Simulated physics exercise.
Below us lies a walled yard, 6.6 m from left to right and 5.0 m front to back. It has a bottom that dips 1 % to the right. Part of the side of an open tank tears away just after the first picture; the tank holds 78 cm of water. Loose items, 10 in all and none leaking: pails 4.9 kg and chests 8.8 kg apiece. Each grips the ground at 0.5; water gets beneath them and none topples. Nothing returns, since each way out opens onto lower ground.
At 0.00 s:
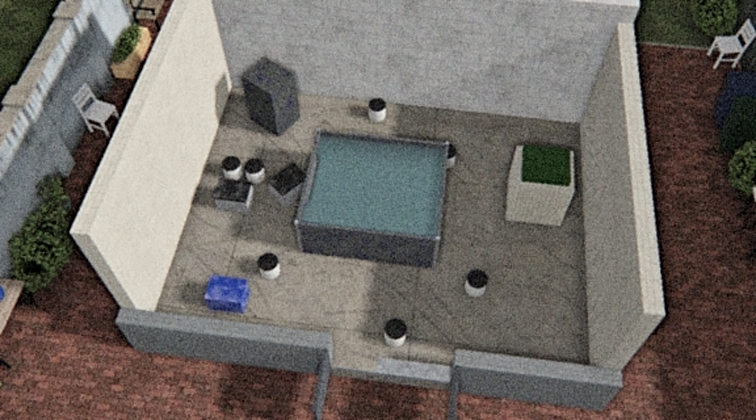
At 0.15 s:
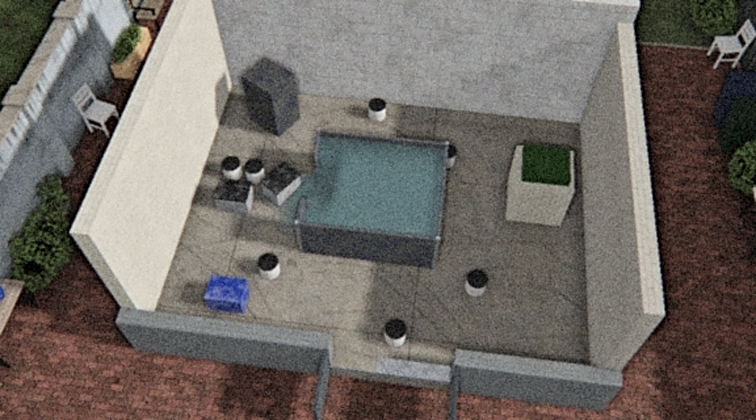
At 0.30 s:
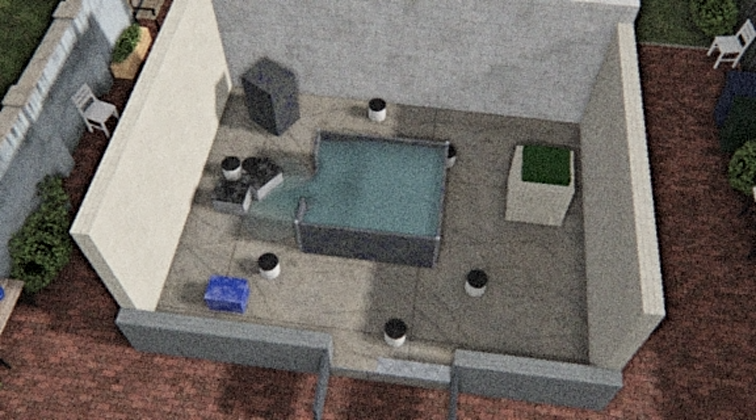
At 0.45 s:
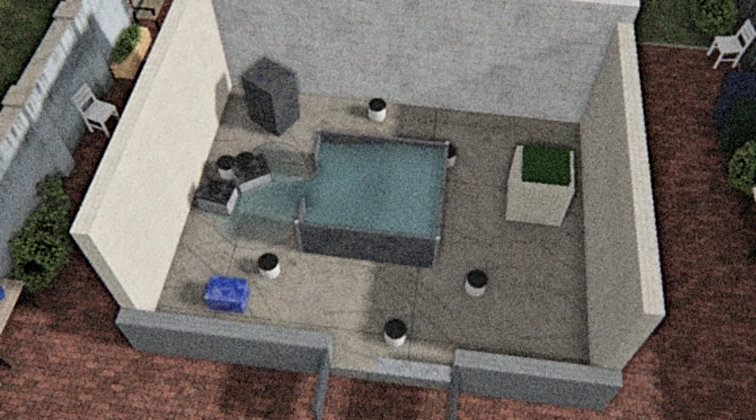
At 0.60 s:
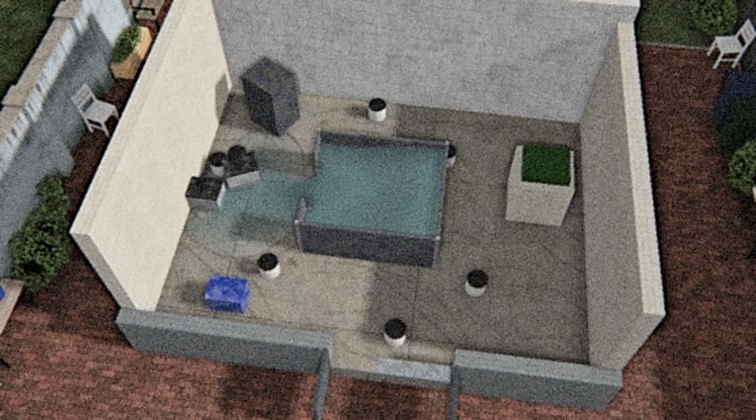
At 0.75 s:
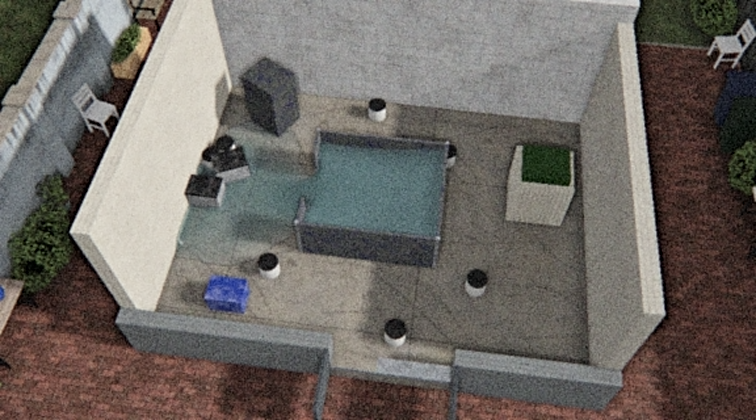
Water pours from the open tank's left side and pushes nearby chests and pails left.
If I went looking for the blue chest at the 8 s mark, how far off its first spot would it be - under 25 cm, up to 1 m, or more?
You would find it more than 1 m away.
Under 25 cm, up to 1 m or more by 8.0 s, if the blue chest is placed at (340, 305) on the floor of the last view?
Short answer: It drifts a great distance.
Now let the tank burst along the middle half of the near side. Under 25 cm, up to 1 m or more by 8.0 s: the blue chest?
The answer: The blue chest is taken far off.
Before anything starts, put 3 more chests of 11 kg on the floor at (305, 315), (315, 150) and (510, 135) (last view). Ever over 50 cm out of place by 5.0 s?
In order: Above it, above it, below it.
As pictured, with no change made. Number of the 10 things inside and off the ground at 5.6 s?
At that point I count 7.
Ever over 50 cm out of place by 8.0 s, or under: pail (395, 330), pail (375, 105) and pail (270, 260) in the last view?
Results in listed order: Exceeds / exceeds / falls short.
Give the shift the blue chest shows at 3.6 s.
Around 80 cm from the start by that time.
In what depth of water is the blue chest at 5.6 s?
The depth there is around 10 cm.
After 1.6 s the blue chest is near (225, 289), 0.0 m from its start, aground; 0 of 10 are out; 3 afloat.
After 3.6 s the blue chest is near (280, 271), 0.8 m from its start, aground; 0 of 10 are out; 4 afloat.
After 5.6 s the blue chest is near (414, 266), 2.9 m from its start, afloat; 0 of 10 are out; 7 afloat.
After 8.0 s the blue chest is near (574, 255), 5.3 m from its start, afloat; 0 of 10 are out; 7 afloat.
